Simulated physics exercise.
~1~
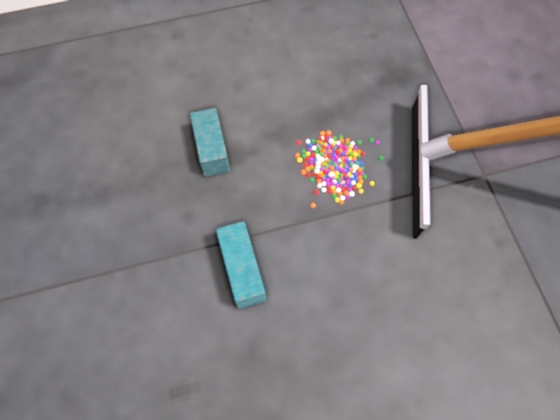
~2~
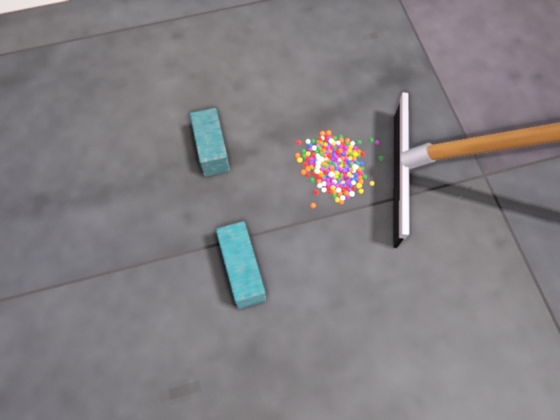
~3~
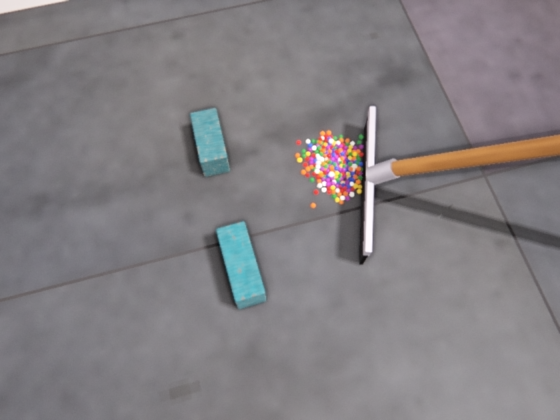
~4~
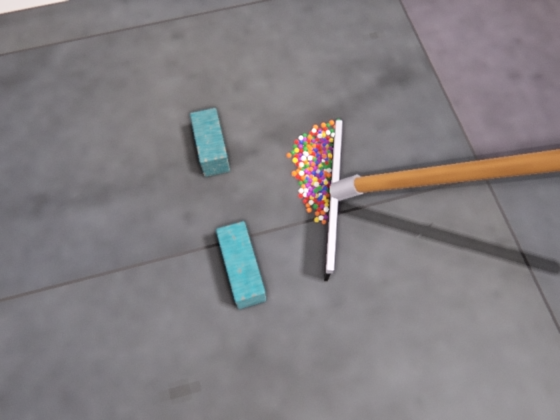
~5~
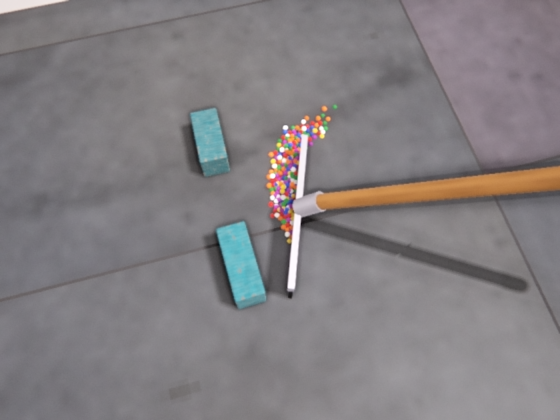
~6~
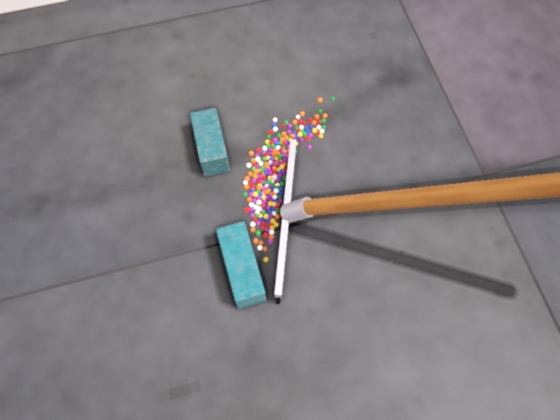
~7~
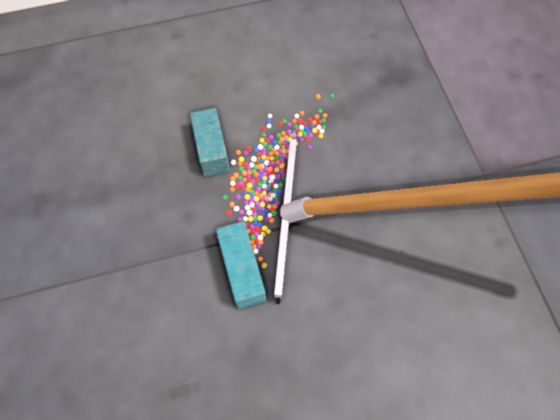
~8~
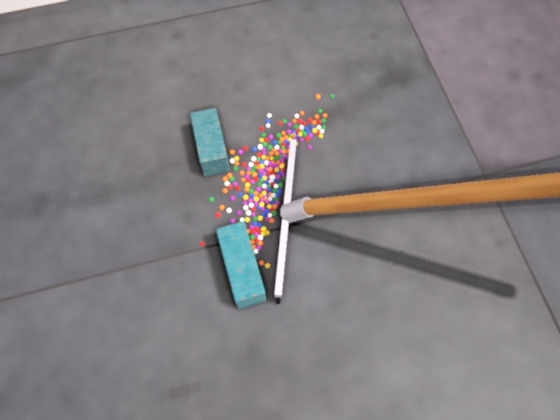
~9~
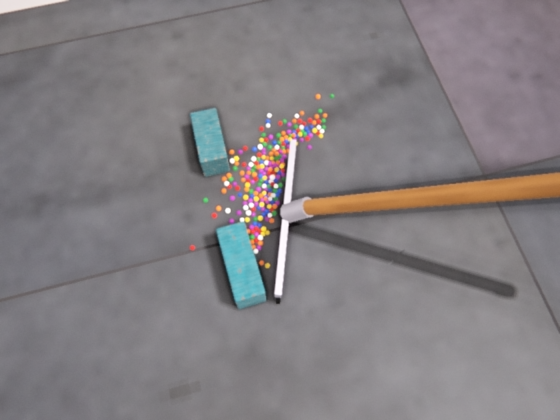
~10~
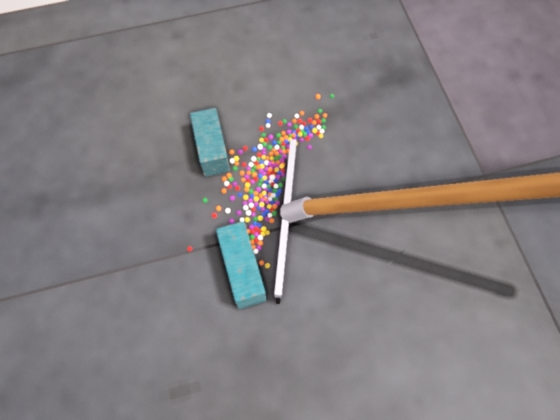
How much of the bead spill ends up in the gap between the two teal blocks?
Only a small share gets into the gap. Nearly all the beads stay heaped on the right, between the blocks and the halted squeegee.
